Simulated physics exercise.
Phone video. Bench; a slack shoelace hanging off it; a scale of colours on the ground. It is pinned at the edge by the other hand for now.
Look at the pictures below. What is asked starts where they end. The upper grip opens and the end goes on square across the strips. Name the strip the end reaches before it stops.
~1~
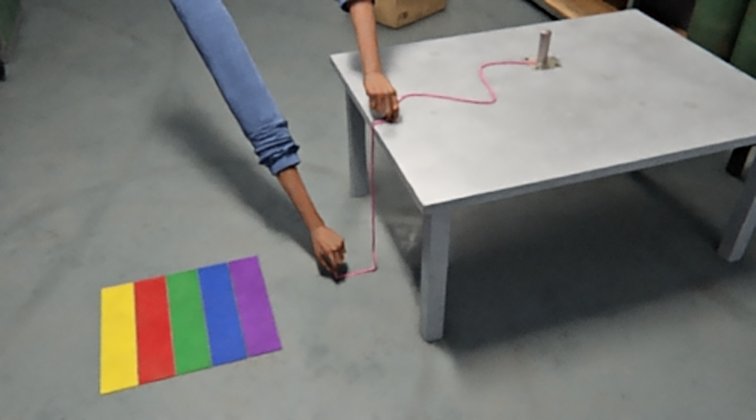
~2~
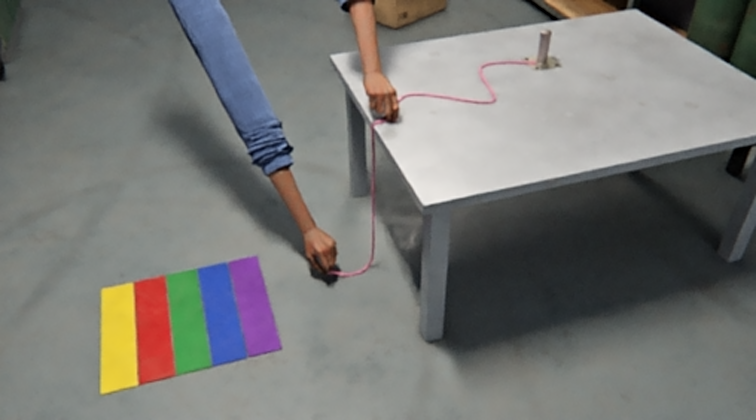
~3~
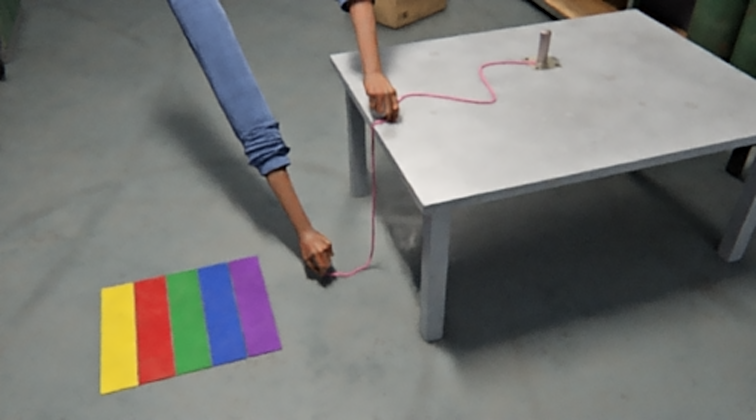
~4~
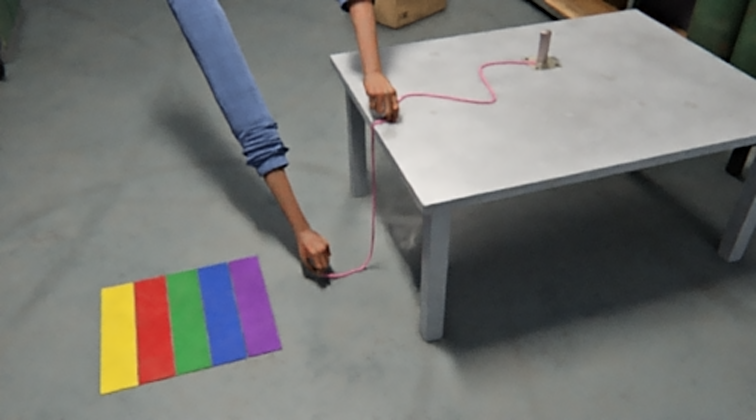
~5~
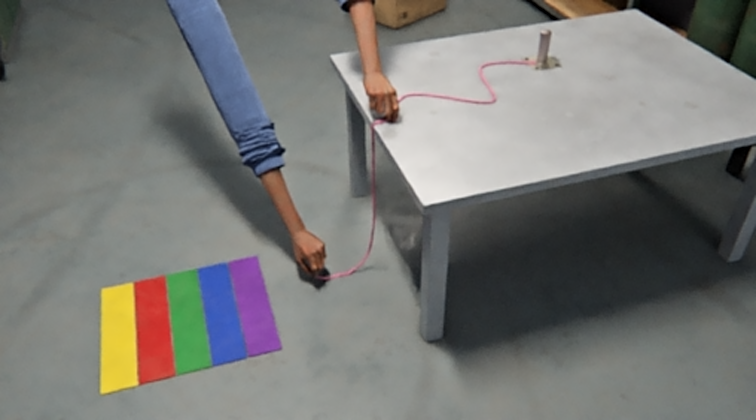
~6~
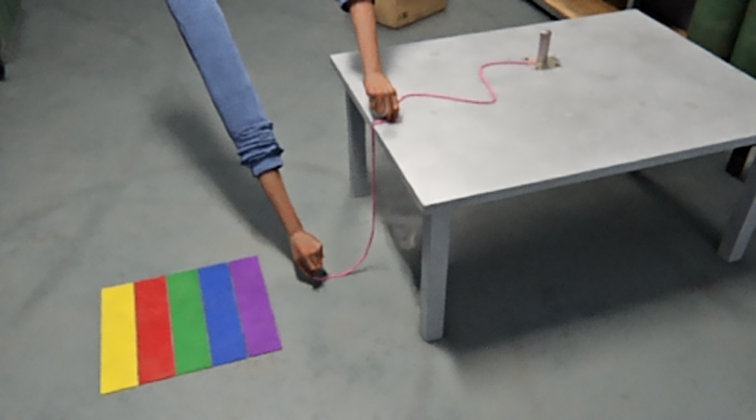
Yellow.
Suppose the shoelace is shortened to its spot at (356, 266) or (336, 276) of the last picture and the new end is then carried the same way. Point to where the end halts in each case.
About (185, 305), then (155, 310).
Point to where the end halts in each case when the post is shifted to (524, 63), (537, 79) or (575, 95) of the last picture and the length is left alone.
About (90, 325), (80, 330) and (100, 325).
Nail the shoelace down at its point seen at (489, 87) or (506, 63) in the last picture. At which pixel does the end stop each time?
Try one gives about (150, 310); try two, about (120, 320).
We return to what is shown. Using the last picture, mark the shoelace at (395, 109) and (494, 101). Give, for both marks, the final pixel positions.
First point (327, 146), second point (429, 95).
Soon after, end near (184, 304); over green.
After that, end near (138, 314); over red.
At the stop, end near (111, 320); over yellow. The yellow one.
